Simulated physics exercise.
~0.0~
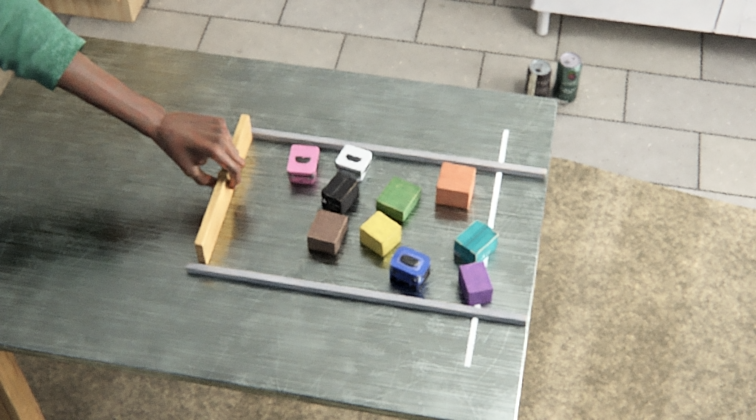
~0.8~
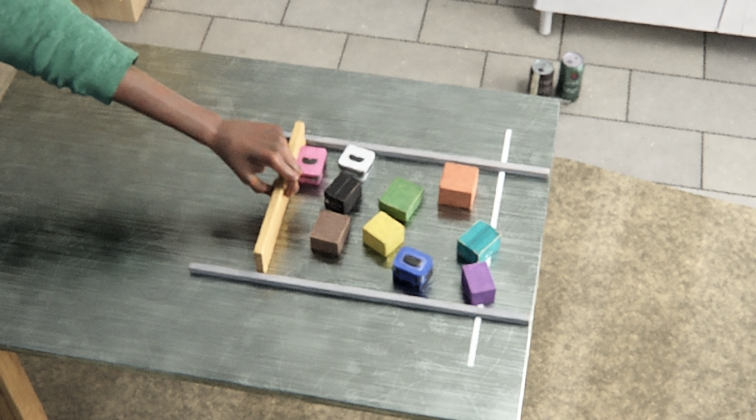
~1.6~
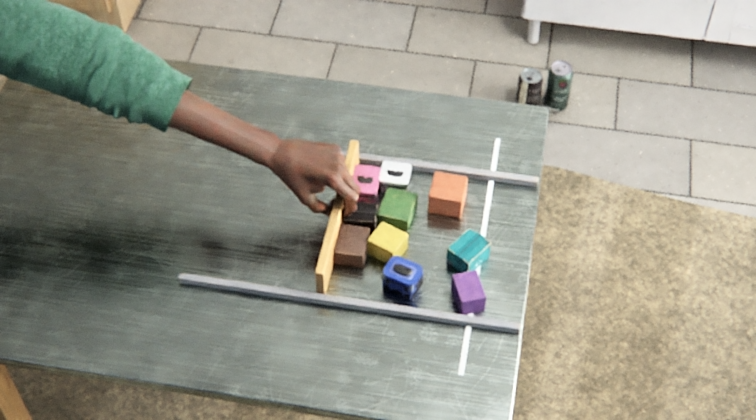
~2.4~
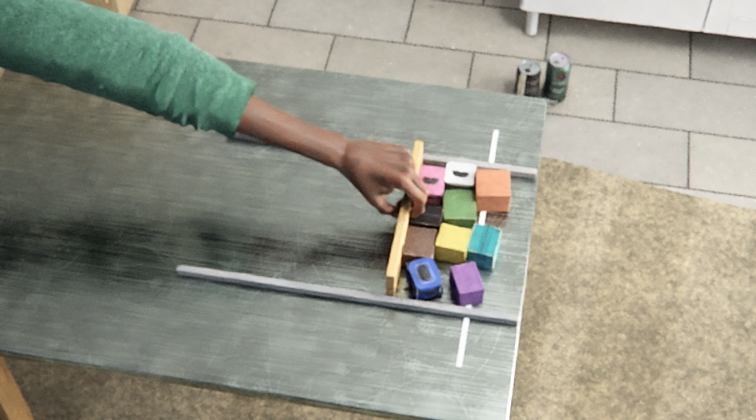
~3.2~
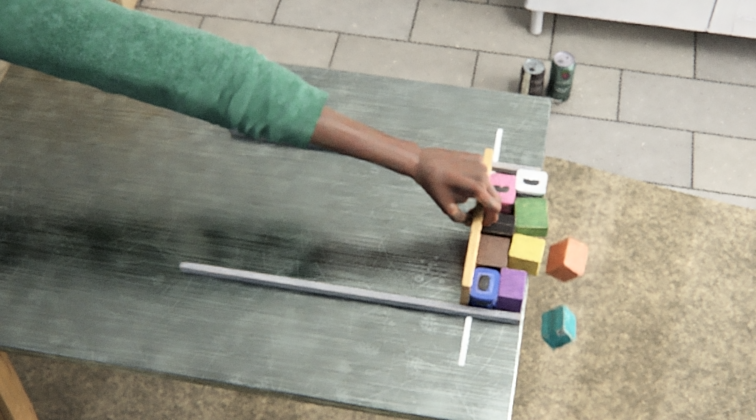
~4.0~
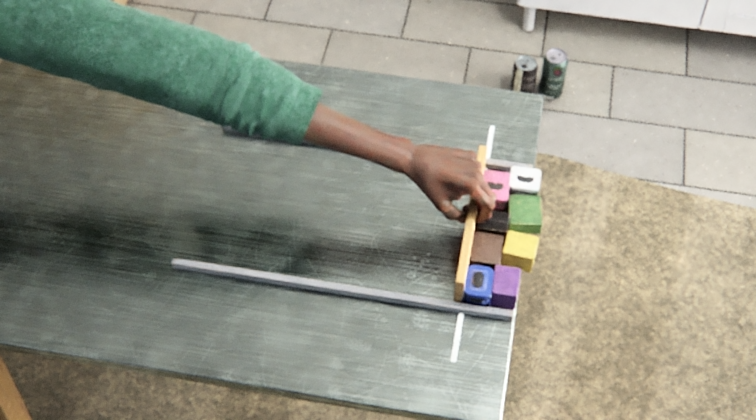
A hand slides a board right, sweeping small blocks along until two drop off the table's end.
